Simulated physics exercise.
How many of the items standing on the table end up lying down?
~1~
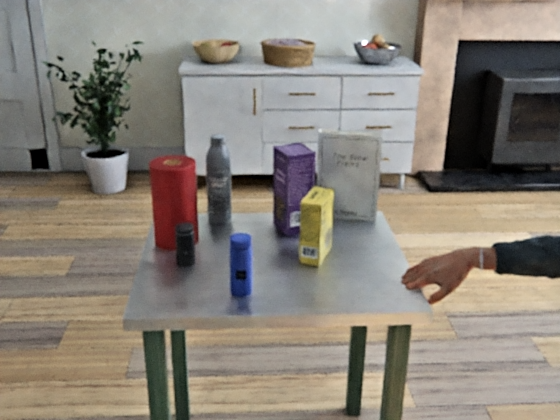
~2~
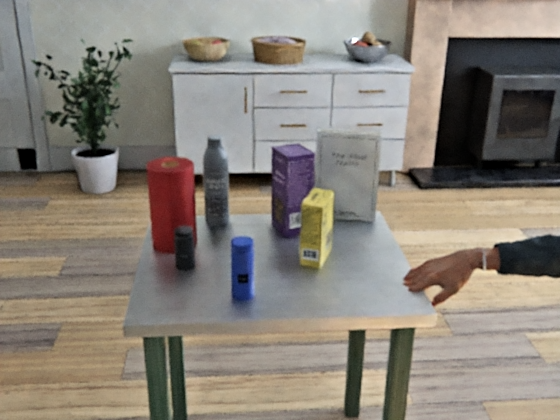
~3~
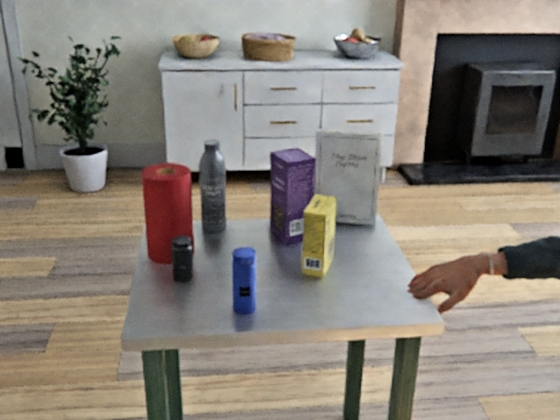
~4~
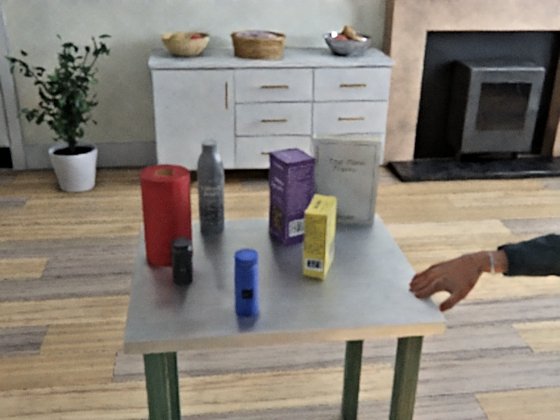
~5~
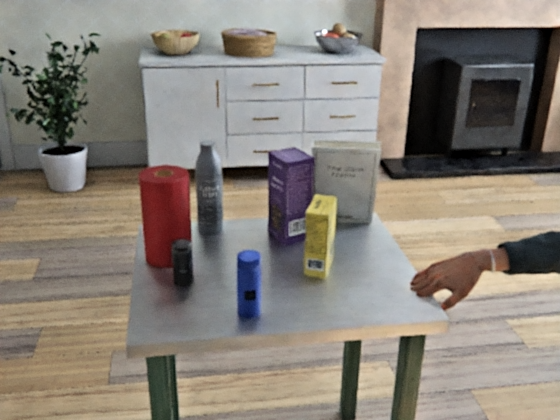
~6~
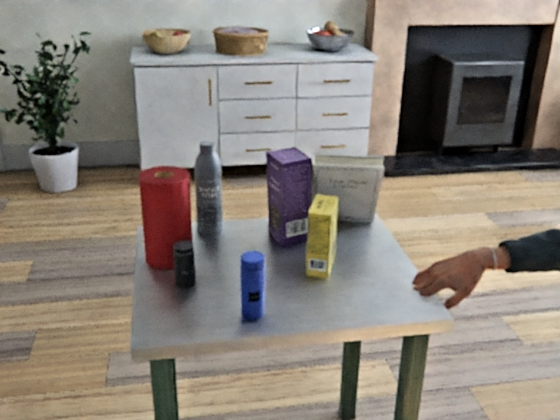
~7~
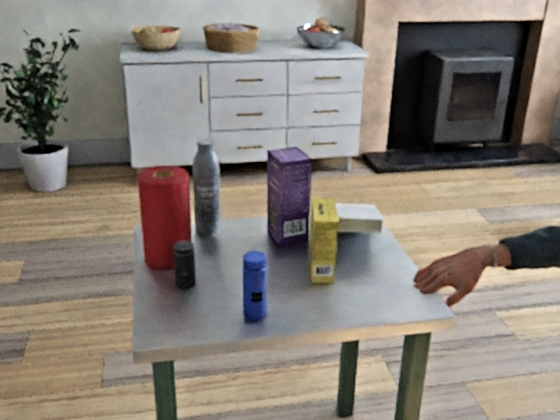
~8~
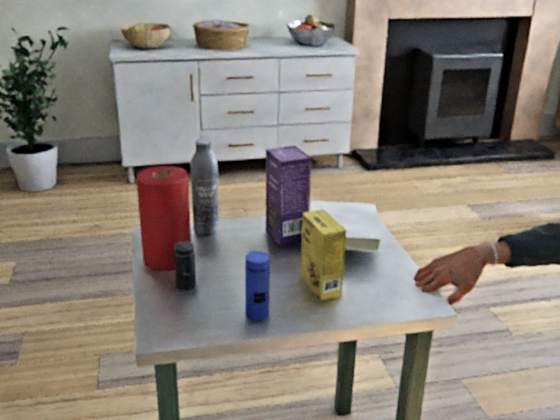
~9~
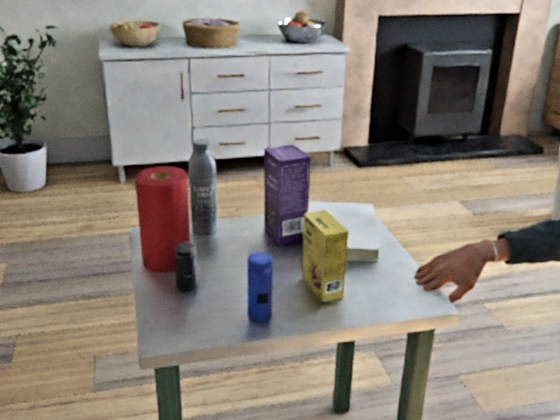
Just one of them, the white book at the back, ends up lying down.
